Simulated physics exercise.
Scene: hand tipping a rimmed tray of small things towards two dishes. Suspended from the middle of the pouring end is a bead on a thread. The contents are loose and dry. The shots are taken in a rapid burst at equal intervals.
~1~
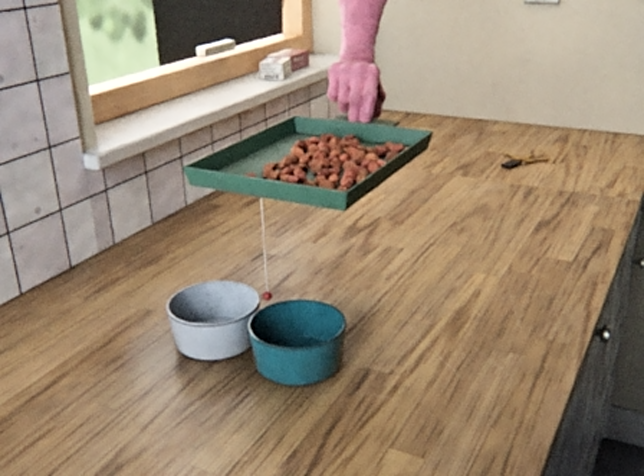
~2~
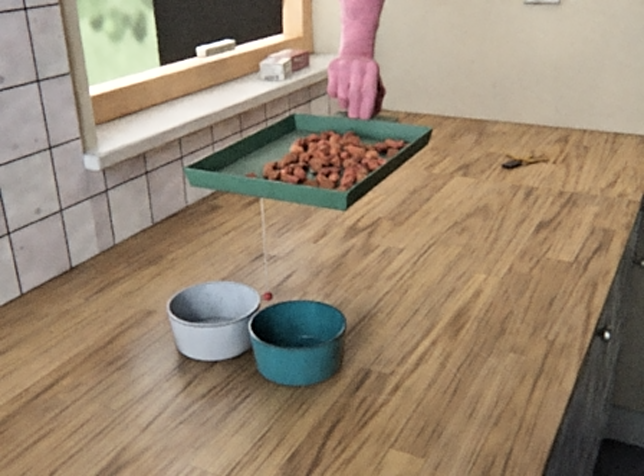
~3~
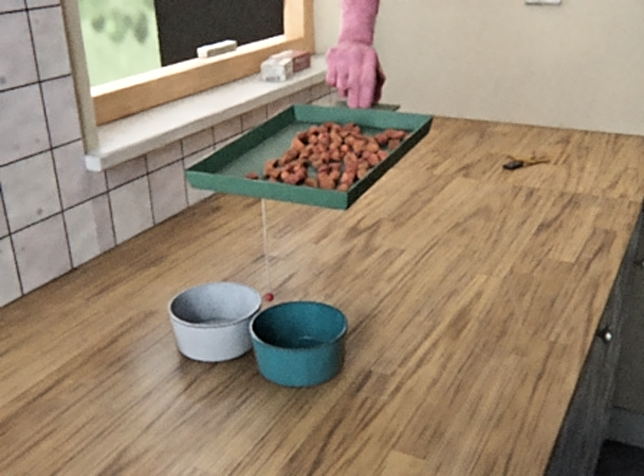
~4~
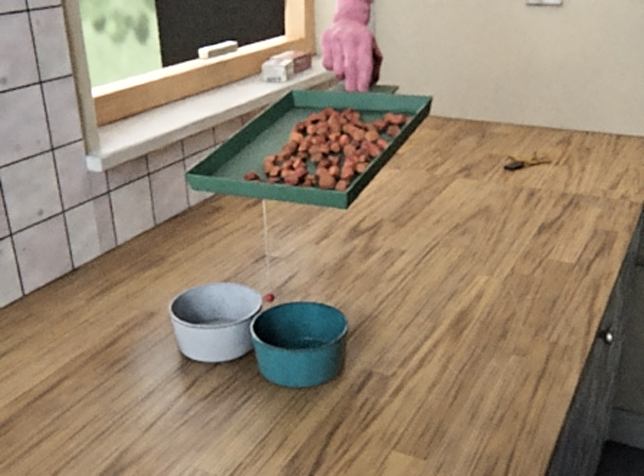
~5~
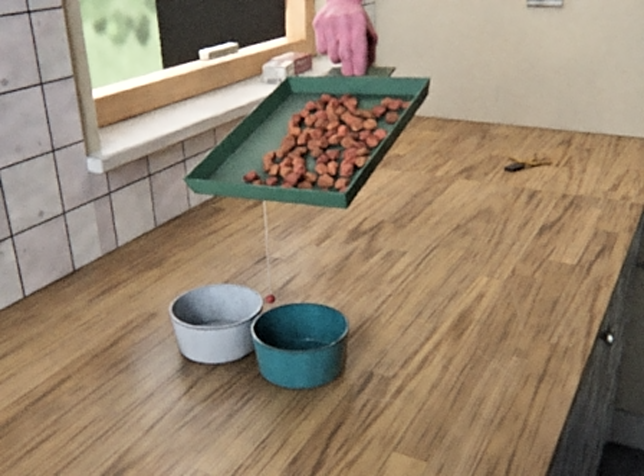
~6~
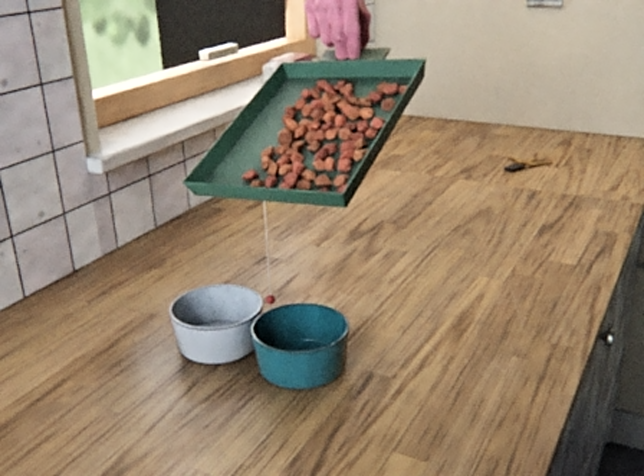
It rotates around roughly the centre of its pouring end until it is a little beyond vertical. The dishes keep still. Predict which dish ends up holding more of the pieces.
The left-hand one.
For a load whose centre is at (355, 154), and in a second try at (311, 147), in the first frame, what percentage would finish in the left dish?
Some 30 and then some 40 per cent.
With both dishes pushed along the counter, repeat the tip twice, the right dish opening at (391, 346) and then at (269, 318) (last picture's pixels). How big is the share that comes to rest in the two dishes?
First placement near 10 percent, second near 50 percent.
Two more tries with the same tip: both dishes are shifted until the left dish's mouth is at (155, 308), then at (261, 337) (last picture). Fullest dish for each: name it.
For the first place, the dish on the right side; for the second, the dish on the left side.
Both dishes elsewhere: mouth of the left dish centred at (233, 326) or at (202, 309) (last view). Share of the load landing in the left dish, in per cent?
First position: Some 60 %; second position: Some 50 %.
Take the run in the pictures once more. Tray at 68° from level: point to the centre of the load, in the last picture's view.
Close to (252, 174).
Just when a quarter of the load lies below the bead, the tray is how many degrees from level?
Tilt: Around 100 degrees.
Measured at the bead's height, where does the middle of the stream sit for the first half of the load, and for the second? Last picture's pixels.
I'd put it at roughly (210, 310), and after that at roughly (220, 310).
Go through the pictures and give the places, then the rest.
In the first picture, corners of the pouring end near (189, 166) and (344, 190), level; middle of the load near (331, 161), bits of crushed brick; left dish near (187, 338); right dish near (273, 362); bead on its thread near (267, 296).
In the second picture, corners of the pouring end near (189, 167) and (344, 190), level; middle of the load near (331, 159).
In the third picture, corners of the pouring end near (189, 170) and (344, 190), tipped barely, lowest at the left corner; middle of the load near (332, 153).
In the fourth picture, corners of the pouring end near (189, 173) and (344, 190), tipped a little, lowest at the left corner; middle of the load near (331, 144).
In the fifth picture, corners of the pouring end near (189, 177) and (343, 191), tipped clearly, lowest at the left corner; middle of the load near (321, 144).
In the sixth picture, corners of the pouring end near (188, 180) and (341, 191), tipped clearly, lowest at the left corner; middle of the load near (318, 137); left dish near (190, 342); right dish near (276, 366).
Shortly afterwards, tray tipped steeply; all but a few on the tray; only a few in the air.
Next, tray tipped past a quarter turn; near a quarter on the tray; only a few in the right dish; near a quarter in the left dish; near a quarter outside both; near a third in the air.
Some moments later, tray tipped past a quarter turn; a little in the right dish; near half in the left dish; near half outside both.
In the end, tray tipped past a quarter turn; a little in the right dish; near half in the left dish; near half outside both.
